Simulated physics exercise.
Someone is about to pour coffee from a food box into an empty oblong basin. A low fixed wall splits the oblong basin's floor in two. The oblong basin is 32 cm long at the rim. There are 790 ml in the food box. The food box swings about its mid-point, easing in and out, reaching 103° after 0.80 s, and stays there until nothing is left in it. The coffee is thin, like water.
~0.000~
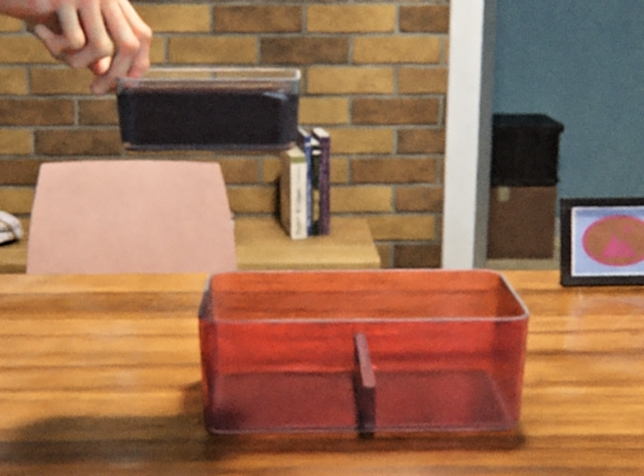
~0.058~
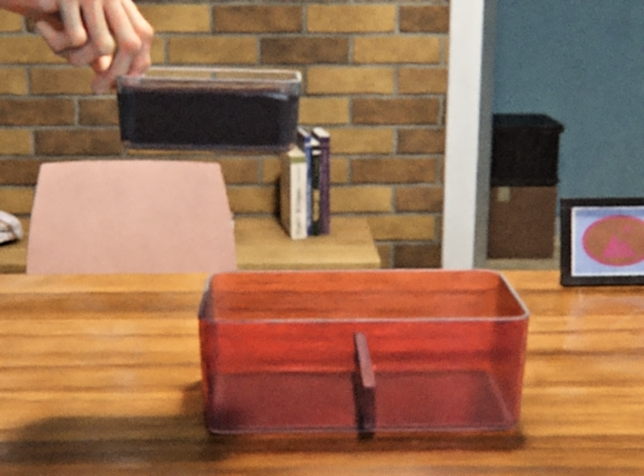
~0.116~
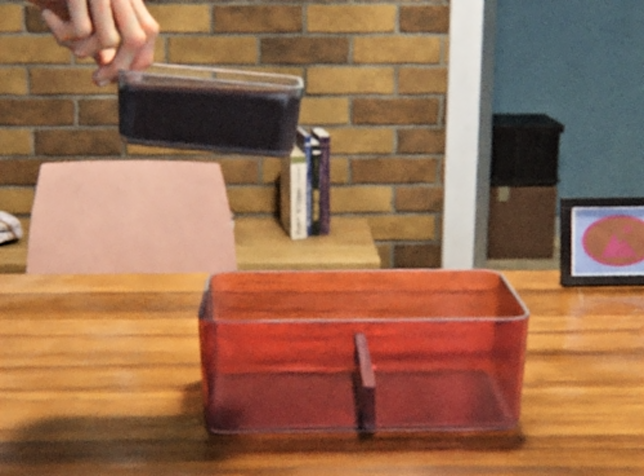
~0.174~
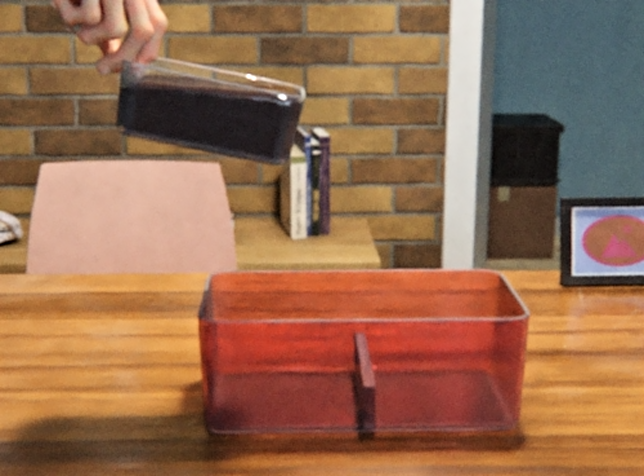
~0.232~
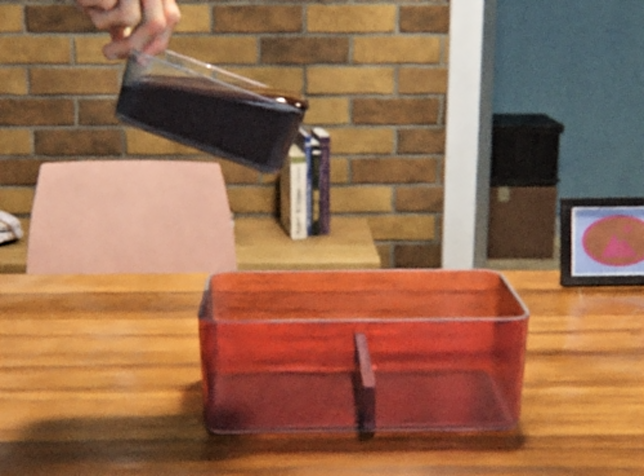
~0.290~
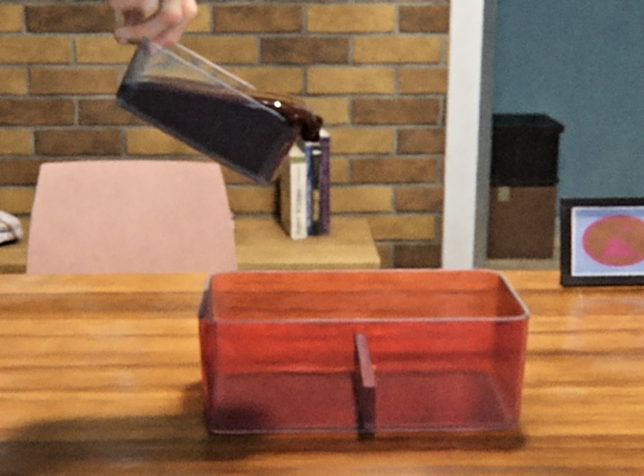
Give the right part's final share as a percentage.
The far part has some 59 per cent.
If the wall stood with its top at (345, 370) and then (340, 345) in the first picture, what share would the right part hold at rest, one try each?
In turn about 70 and 75 per cent.
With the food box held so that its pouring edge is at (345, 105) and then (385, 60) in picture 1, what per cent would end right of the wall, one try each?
First 75, then 80 per cent.
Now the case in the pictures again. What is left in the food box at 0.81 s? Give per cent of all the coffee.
Near 3 in a hundred.
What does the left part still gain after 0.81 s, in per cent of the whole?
About 7 per cent.
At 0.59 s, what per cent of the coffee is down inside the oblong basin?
Some 36 per cent.
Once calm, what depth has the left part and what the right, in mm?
Left about 12 mm, right about 20 mm.
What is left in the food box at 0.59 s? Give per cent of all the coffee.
Near 14 in a hundred.
After 0.59 s the tilt is 87° and 13 per cent is still to pour, 4 is left of the wall and 31 right of it.
After 0.81 s the tilt is 103° and 3 per cent is still to pour, 29 is left of the wall and 60 right of it.
After 1.05 s the tilt is 103° and 0 per cent is still to pour, 35 is left of the wall and 59 right of it.
After 1.30 s the tilt is 103° and 0 per cent is still to pour, 36 is left of the wall and 59 right of it.
In the end 36 per cent lies left of the wall, 59 right of it and 5 outside.
